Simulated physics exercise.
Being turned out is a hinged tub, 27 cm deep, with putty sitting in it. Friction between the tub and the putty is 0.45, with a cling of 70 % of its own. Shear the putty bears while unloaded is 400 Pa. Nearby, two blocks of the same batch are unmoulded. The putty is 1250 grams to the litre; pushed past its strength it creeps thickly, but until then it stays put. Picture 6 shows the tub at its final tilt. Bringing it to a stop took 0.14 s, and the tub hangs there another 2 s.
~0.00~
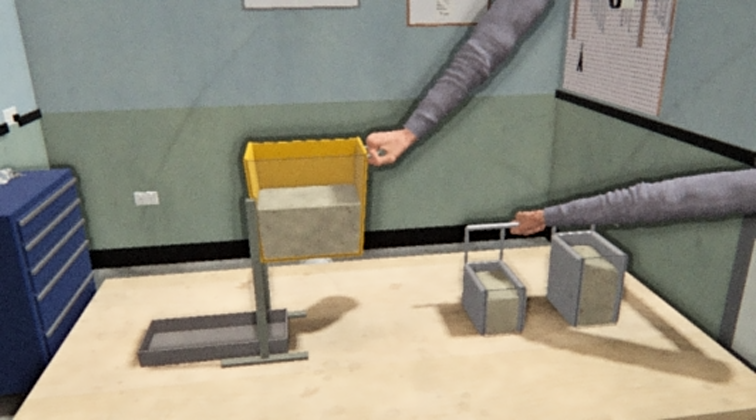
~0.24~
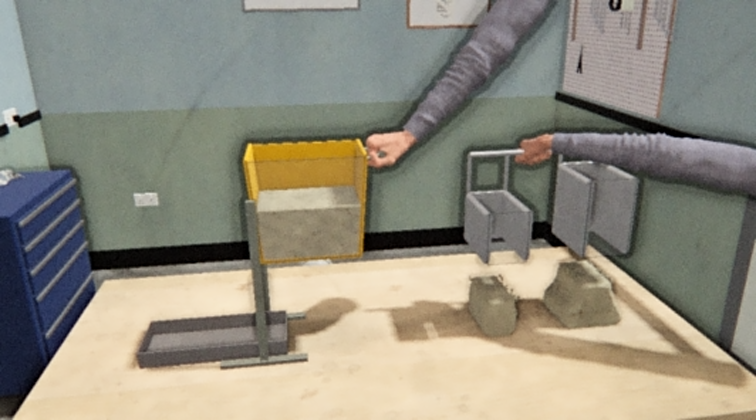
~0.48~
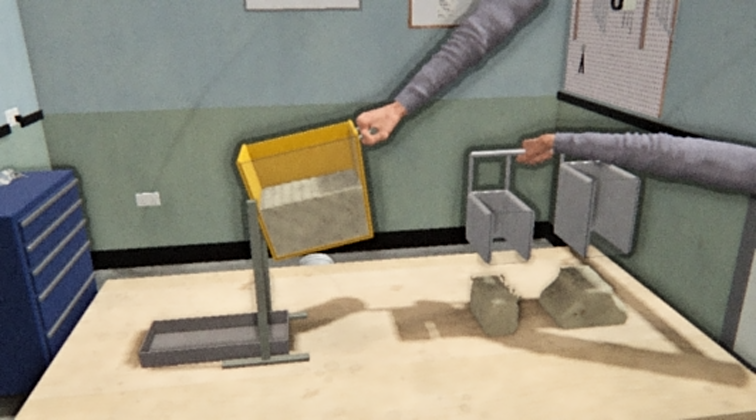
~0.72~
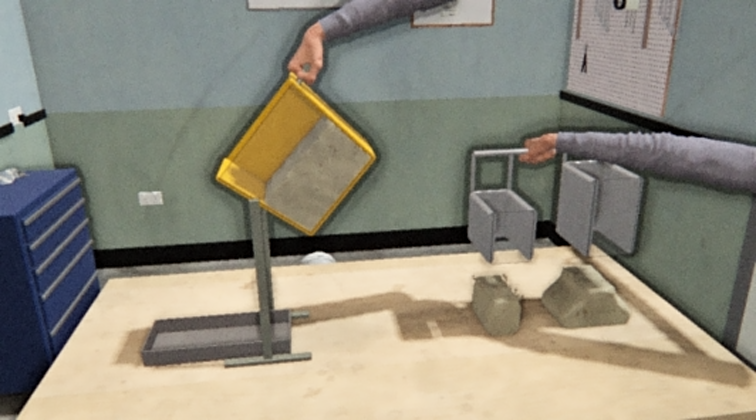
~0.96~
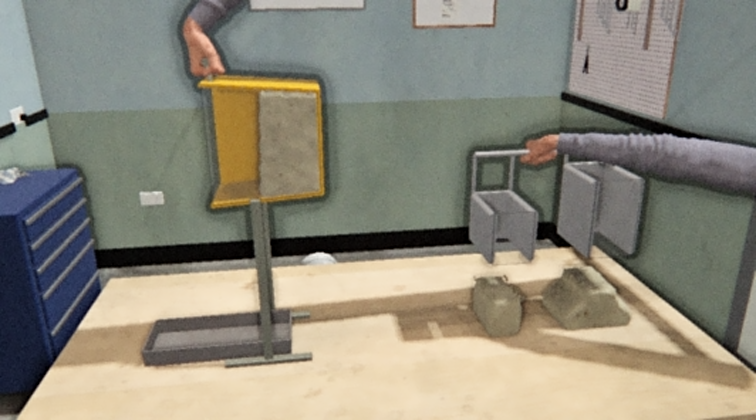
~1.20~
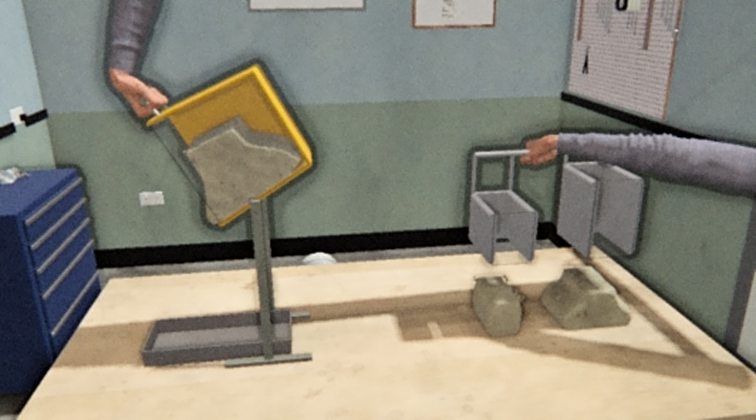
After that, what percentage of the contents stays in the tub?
0 %.
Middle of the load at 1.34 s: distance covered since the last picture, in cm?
Close to 17 centimetres.
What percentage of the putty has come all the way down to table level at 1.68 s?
100 %.
After 1.34 s, the tub is at 118 degrees and holds 34 %.
After 1.51 s, the tub is at 118 degrees and holds 0 %.
After 1.68 s, the tub is at 118 degrees and holds 0 %.
After 1.85 s, the tub is at 118 degrees and holds 0 %.
After 3.20 s, the tub is at 118 degrees and holds 0 %.
